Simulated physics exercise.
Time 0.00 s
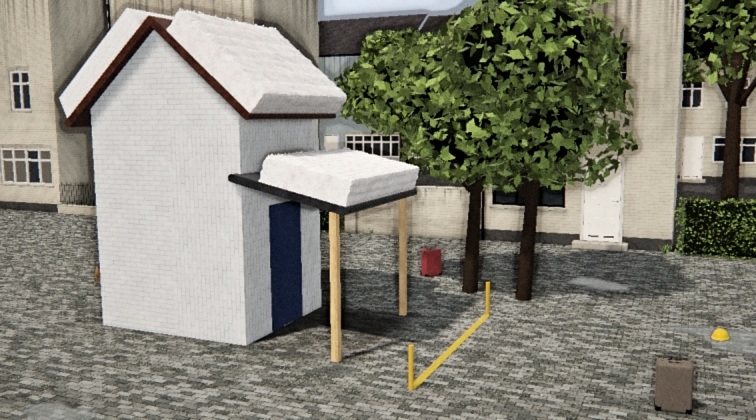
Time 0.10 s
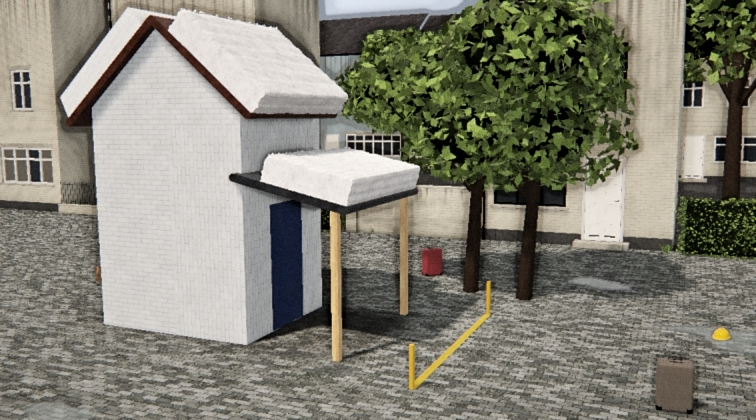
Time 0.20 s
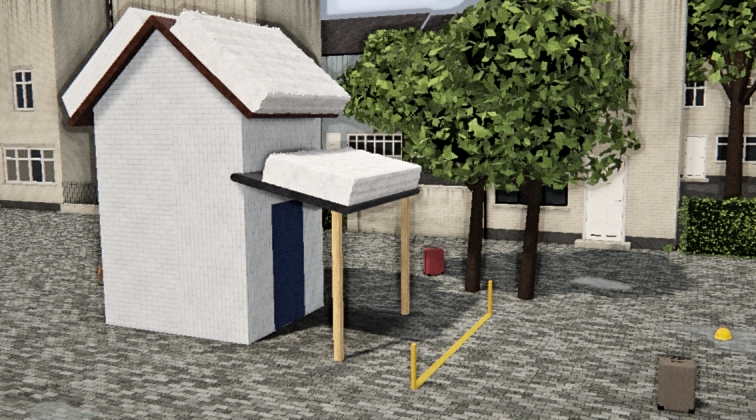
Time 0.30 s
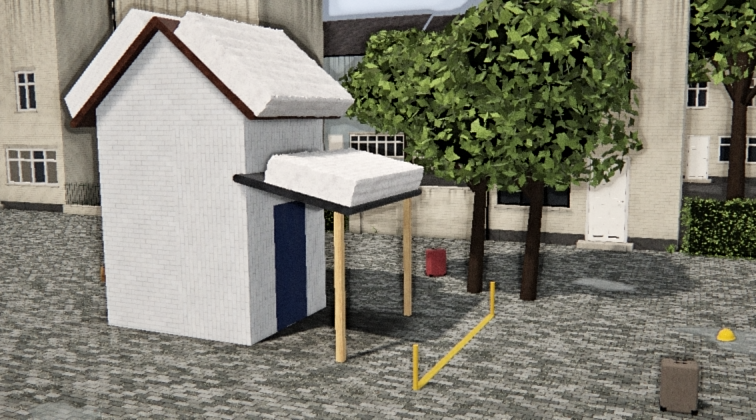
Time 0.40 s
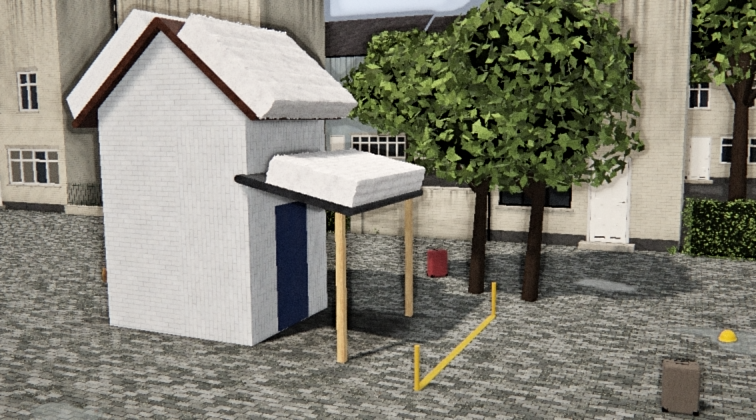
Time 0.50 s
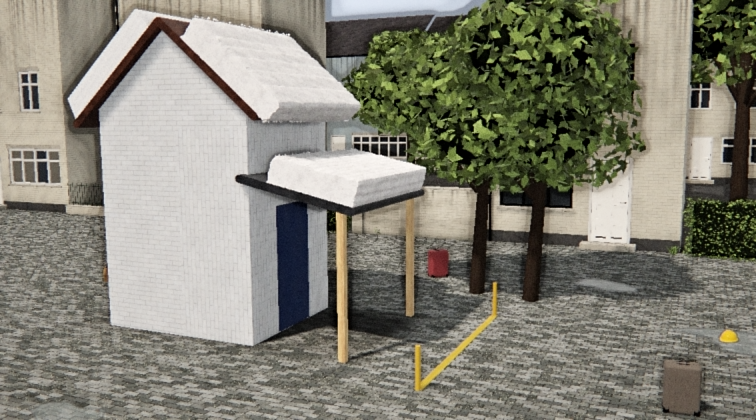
In a cobbled yard, thick snow on the main roof of a small white brick building slides slightly rightward above a snow-covered canopy.
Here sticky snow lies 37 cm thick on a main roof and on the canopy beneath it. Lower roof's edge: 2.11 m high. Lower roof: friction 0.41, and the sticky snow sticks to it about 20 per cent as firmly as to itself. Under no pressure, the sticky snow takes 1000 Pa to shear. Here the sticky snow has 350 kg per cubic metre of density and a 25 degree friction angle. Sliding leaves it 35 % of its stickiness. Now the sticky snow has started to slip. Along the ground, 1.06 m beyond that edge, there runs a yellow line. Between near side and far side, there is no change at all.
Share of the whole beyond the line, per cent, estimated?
Near 0 %.
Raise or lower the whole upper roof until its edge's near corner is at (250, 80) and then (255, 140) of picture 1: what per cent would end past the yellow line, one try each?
12 per cent, then 0 per cent.
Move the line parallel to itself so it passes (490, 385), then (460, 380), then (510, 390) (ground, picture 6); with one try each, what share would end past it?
First try 0 per cent, second 0 per cent, third 0 per cent.
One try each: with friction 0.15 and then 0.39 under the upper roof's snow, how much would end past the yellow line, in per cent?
First try 30 per cent, second try 16 per cent.
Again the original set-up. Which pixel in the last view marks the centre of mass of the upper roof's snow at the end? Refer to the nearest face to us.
Roughly pixel (288, 144) on the near face.
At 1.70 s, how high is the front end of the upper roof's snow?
Measured height: Approx. 2.6 m.
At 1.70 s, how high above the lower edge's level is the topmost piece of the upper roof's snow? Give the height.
Roughly 1.6 m.
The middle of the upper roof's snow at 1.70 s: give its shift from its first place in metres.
About 1.4 m.
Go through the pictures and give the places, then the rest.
In the first frame, foremost bit of the sticky snow at (251, 106).
In the second frame, foremost bit of the sticky snow at (252, 81), its middle shifted 6 mm.
In the third frame, foremost bit of the sticky snow at (254, 82), its middle shifted 2.4 cm, 1 % of it past the upper edge, in one piece.
In the fourth frame, foremost bit of the sticky snow at (259, 111), its middle shifted 5.4 cm, 3 % of it past the upper edge, in one piece.
In the fifth frame, foremost bit of the sticky snow at (262, 114), its middle shifted 9.6 cm, 6 % of it past the upper edge, in one piece.
In the sixth frame, foremost bit of the sticky snow at (266, 88), its middle shifted 15 cm, 9 % of it past the upper edge, in one piece.
After 1.05 s, none is below the lower edge and 0 % is past the line.
After 1.70 s, none is below the lower edge and 0 % is past the line.
After 2.35 s, none is below the lower edge and 0 % is past the line.
After 3.00 s, none is below the lower edge and 0 % is past the line.
After 3.10 s, none is below the lower edge and 0 % is past the line.
